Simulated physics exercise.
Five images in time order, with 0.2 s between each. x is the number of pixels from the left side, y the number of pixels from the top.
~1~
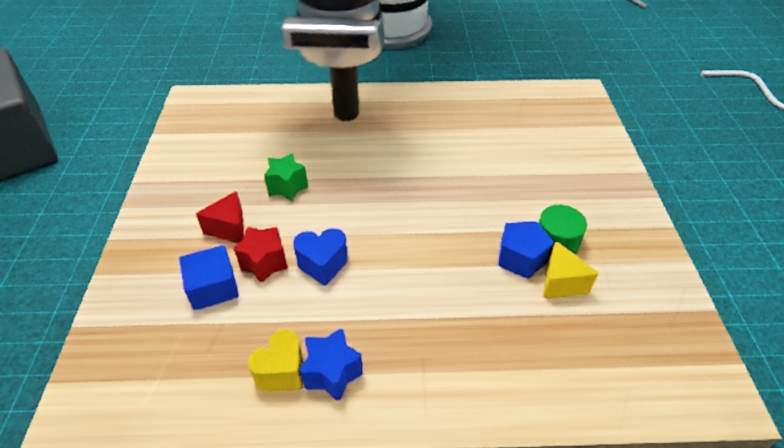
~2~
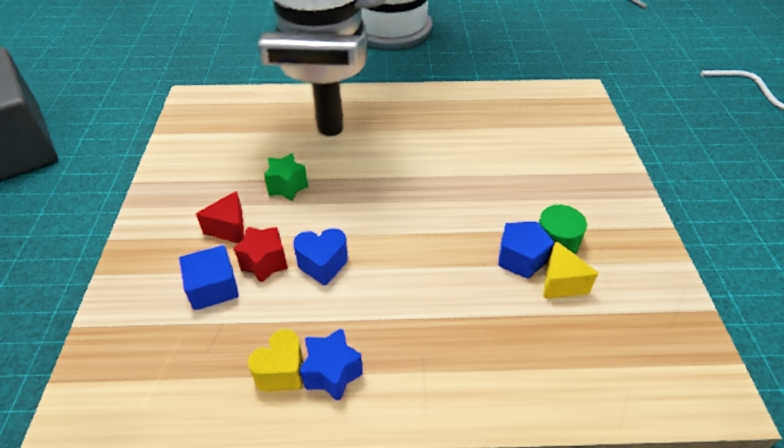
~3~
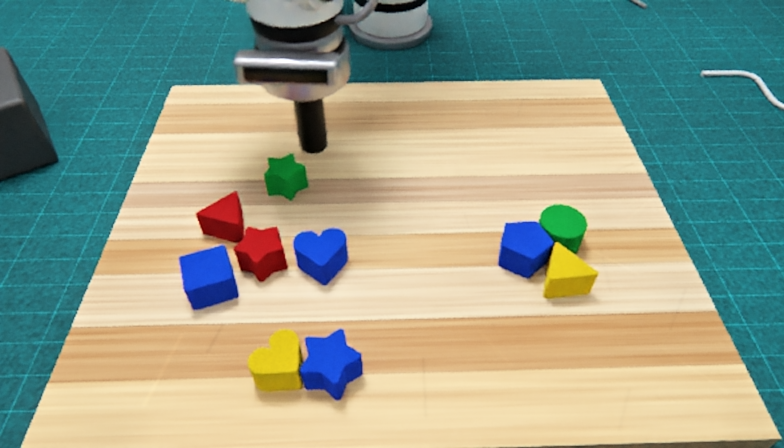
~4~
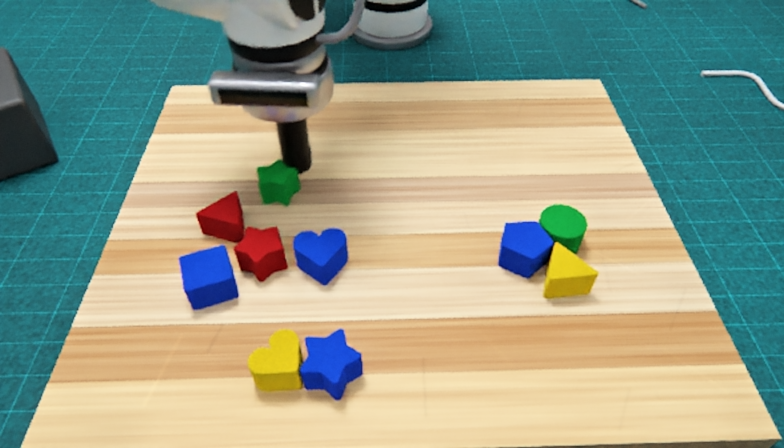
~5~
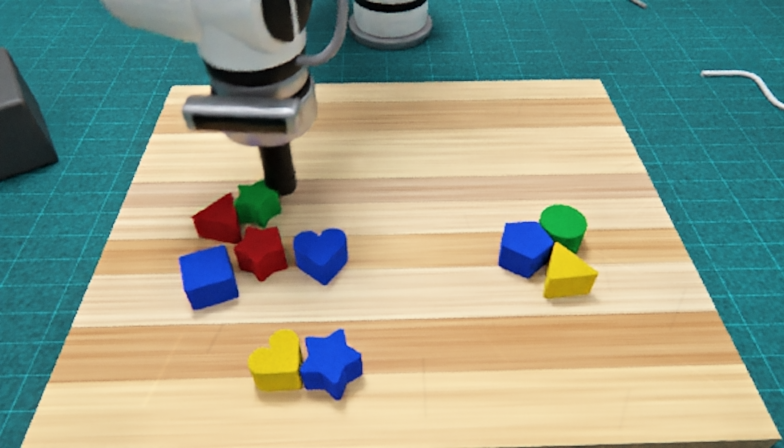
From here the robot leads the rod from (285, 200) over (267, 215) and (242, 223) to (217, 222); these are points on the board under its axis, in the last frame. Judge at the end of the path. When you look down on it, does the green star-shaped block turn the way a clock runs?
It seems not.
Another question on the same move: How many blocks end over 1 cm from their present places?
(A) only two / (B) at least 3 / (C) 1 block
(A)
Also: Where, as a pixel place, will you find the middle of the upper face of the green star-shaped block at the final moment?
Most likely (187, 221).
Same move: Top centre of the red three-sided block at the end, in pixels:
My best guess is (153, 241).
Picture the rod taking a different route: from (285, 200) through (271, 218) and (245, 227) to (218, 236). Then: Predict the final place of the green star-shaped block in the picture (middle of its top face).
The centre of its top face lies at (178, 225).
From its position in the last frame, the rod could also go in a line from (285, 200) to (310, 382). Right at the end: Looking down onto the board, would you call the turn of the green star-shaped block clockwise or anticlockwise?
It twists with the clock when seen from above.
What follows on the original path. Halfway along, rod at (251, 207); red three-sided block at (184, 228), turned 15° clockwise; green star-shaped block at (221, 214).
At the end, rod at (213, 209); red three-sided block at (153, 241); green star-shaped block at (187, 221), turned 20° anticlockwise; red star-shaped block still.
